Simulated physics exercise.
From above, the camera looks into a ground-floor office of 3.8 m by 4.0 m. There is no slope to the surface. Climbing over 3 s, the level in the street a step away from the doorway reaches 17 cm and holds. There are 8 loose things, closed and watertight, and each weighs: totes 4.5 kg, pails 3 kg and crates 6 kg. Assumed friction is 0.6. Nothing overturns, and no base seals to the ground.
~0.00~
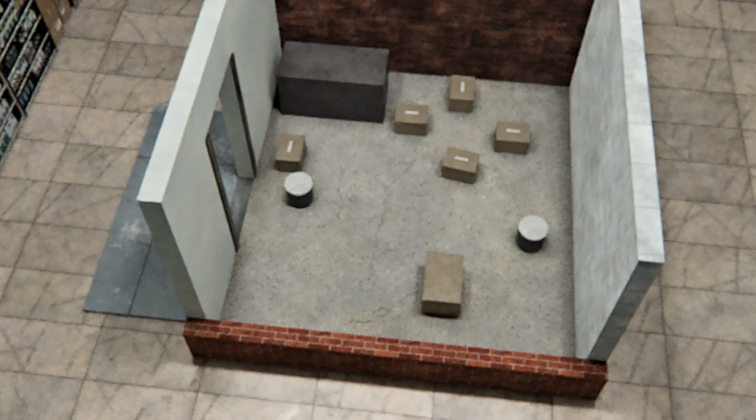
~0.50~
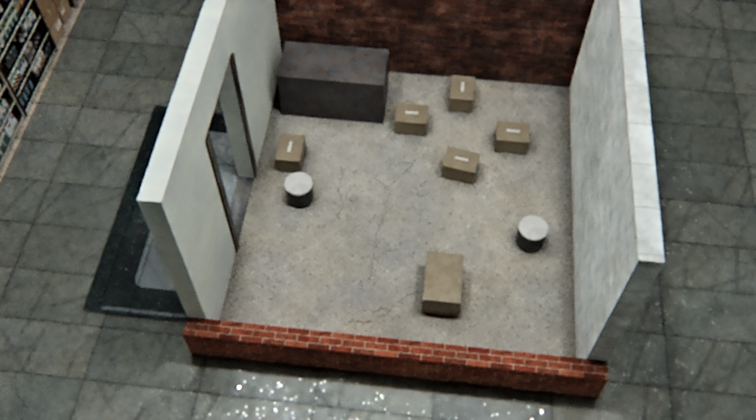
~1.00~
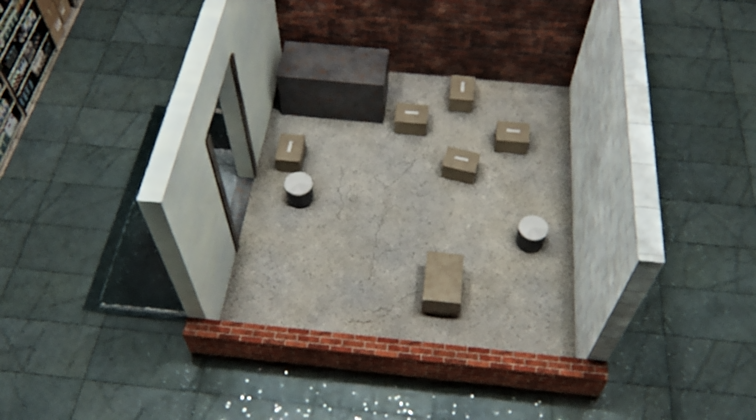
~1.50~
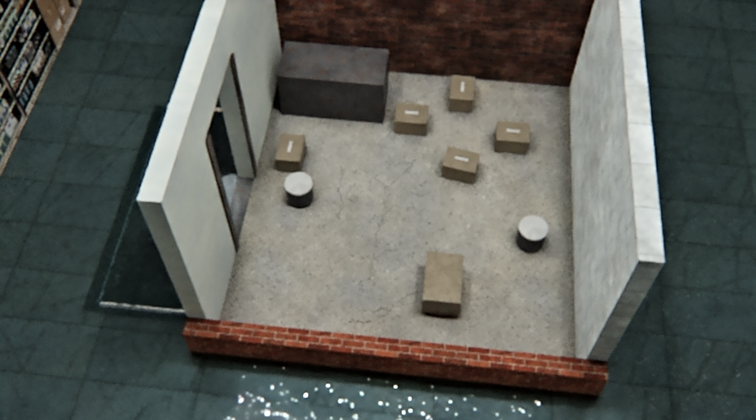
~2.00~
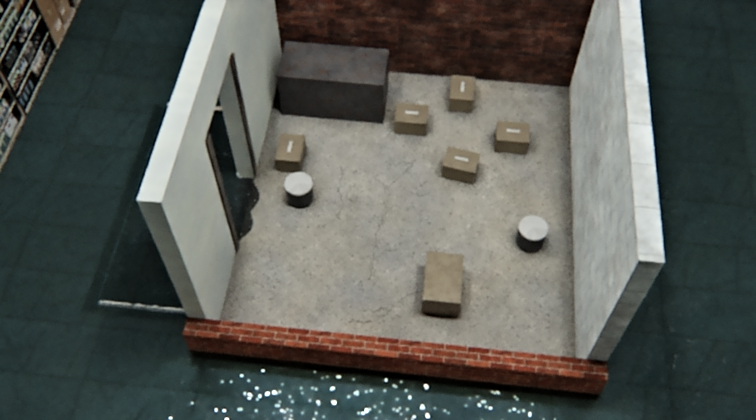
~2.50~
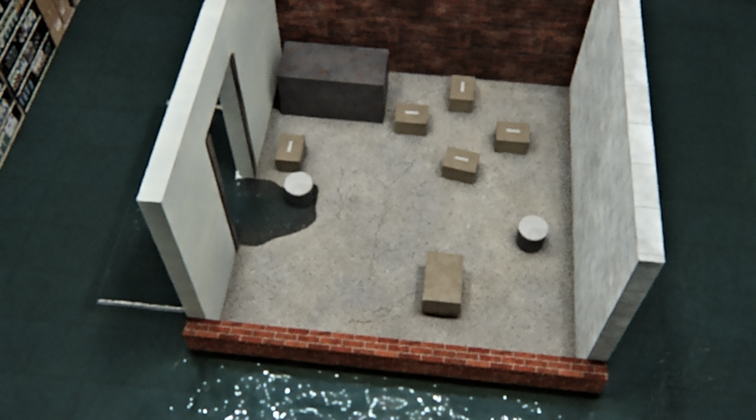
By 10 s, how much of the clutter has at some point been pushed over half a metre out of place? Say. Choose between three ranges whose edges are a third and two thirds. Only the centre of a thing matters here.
The range is the middle one, a third to two thirds.
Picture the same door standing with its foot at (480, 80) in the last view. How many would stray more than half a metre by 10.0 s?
Result: 6.
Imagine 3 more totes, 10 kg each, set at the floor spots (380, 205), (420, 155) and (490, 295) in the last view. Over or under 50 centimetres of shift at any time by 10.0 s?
Taking them in the given order: Smaller, then smaller, then smaller.
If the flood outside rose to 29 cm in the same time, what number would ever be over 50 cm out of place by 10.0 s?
It would come to 7 of them.
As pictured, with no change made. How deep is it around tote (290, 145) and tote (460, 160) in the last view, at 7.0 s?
I'd put it at 2 cm and 4 cm respectively.
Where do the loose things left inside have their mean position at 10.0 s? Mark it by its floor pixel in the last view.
About (468, 154).
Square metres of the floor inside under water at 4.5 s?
Roughly 7.0 m2.
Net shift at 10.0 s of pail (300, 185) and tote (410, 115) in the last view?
In that order: 250 cm, 0 cm.
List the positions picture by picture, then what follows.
In the first frame, a tote at (461, 159) rests on the ground; a pail at (534, 228) rests on the ground; 0.0 m2 under water; 0 of 8 have shifted.
In the second frame, a tote at (461, 159), on the bottom; a pail at (534, 228) rests on the ground; 0.0 m2 under water; 0 of 8 have shifted.
In the third frame, a tote at (461, 159) rests on the ground; a pail at (534, 228), on the bottom; 0.0 m2 under water; 0 of 8 have shifted.
In the fourth frame, a tote at (461, 159) rests on the ground; a pail at (534, 228), on the bottom; water covers 0.0 m2; 0 of 8 have shifted.
In the fifth frame, a tote at (461, 159), on the bottom; a pail at (534, 228), on the bottom; 0.0 m2 under water; 0 of 8 have shifted.
In the sixth frame, a tote at (461, 159) rests on the ground; a pail at (534, 228), on the bottom; water covers 0.5 m2; 0 of 8 have shifted.
After 3.5 s 1 of 8 are over 50 cm from their spots; 0 afloat.
After 4.5 s 1 of 8 are over 50 cm from their spots; 0 afloat.
After 7.0 s 3 of 8 are over 50 cm from their spots; 2 afloat.
After 10.0 s 5 of 8 are over 50 cm from their spots, and 5 have been at some point; 5 afloat.
